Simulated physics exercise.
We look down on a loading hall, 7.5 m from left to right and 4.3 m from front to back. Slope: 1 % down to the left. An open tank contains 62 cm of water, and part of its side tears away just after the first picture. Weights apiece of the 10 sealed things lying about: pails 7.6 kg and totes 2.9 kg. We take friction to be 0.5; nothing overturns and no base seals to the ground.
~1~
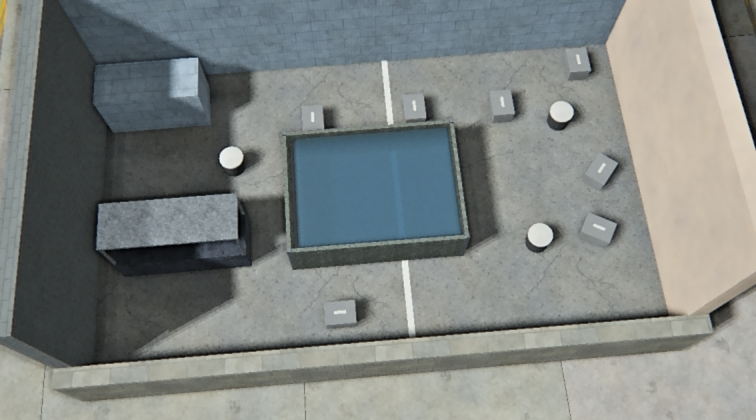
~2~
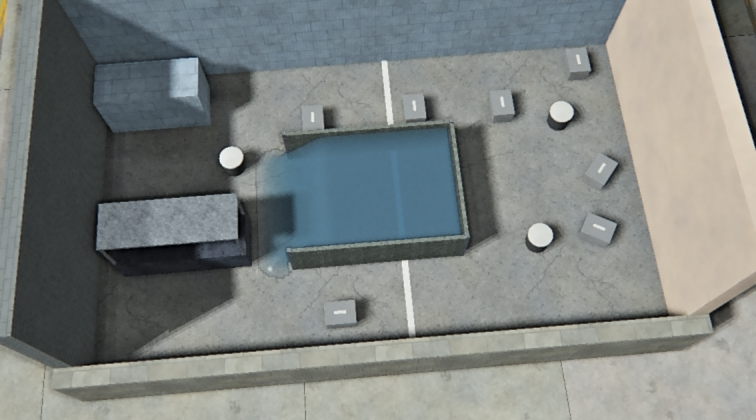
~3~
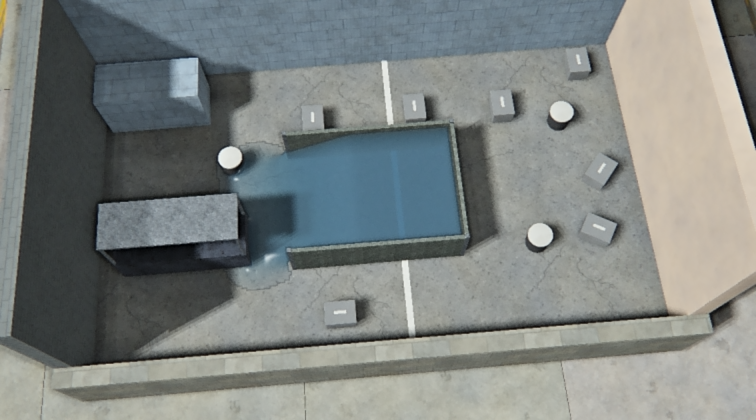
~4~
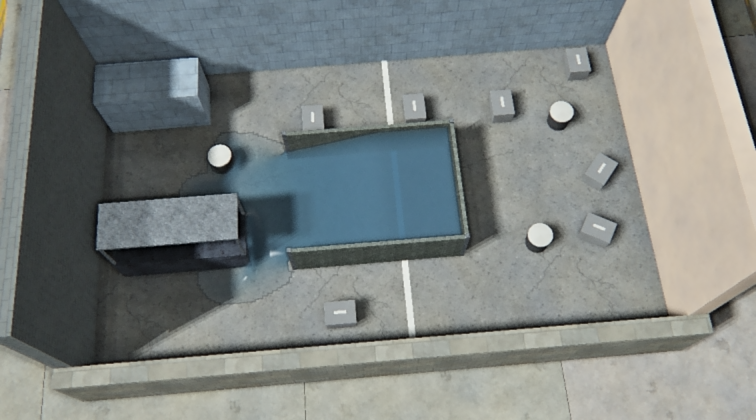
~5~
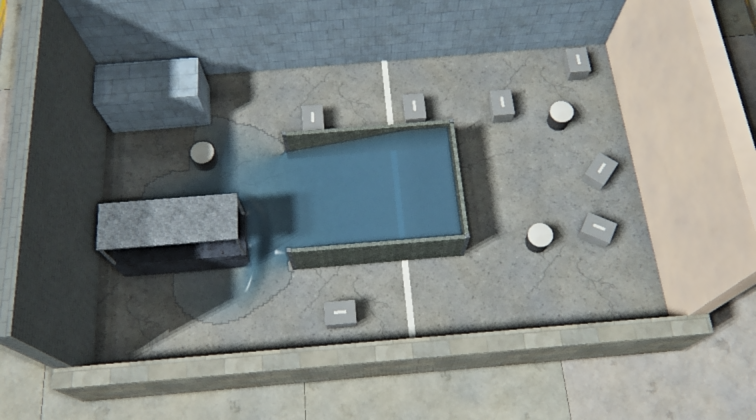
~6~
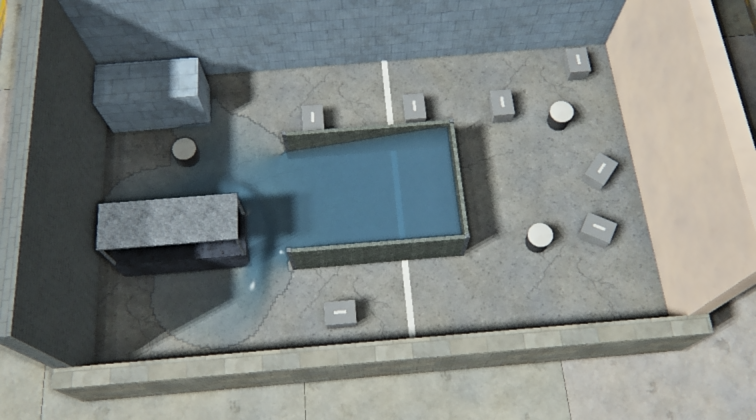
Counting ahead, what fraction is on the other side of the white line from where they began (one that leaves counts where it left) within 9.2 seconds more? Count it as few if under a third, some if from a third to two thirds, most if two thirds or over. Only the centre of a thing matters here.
Few.
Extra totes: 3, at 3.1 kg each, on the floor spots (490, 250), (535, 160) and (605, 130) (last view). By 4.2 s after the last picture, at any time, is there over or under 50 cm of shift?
Item one within the mark, item two within the mark, item three within the mark.
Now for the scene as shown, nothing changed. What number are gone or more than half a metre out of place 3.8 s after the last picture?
2.
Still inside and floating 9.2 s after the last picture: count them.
Of them, 8.
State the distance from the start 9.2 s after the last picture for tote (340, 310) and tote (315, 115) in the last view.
The one named first has moved 450 cm, the other 80 cm.
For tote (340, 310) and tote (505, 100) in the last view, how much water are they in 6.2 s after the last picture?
Around 4 cm and 3 cm.
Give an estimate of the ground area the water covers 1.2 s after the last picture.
Some 13 m2 of it.
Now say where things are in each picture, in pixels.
A pail at (231, 157) rests on the ground; a pail at (541, 235), on the bottom; 3.5 m2 under water; 0 of 10 have shifted, in the first frame.
A pail at (231, 157) rests on the ground; a pail at (541, 235), on the bottom; water covers 4.4 m2; 0 of 10 have shifted, in the second frame.
A pail at (230, 157) rests on the ground; a pail at (541, 235) rests on the ground; 5.2 m2 under water; 0 of 10 have shifted, in the third frame.
A pail at (220, 155), on the bottom, 17 cm from its start; a pail at (541, 235) rests on the ground; water covers 6.0 m2; 1 of 10 have shifted, in the fourth frame.
A pail at (202, 152) rests on the ground, 42 cm from its start; a pail at (541, 235), on the bottom; water covers 7.2 m2; 1 of 10 have shifted, in the fifth frame.
A pail at (184, 148), on the bottom, 68 cm from its start; a pail at (541, 235), on the bottom; 8.6 m2 under water; 1 of 10 have shifted, in the sixth frame.
Then, 1.2 s after the last picture 0 of 10 are over the mark; 1 afloat.
Then, 3.8 s after the last picture 0 of 10 are over the mark; 2 afloat.
Then, 6.2 s after the last picture 1 of 10 are over the mark; 5 afloat.
Then, 9.2 s after the last picture 1 of 10 are over the mark; 8 afloat.
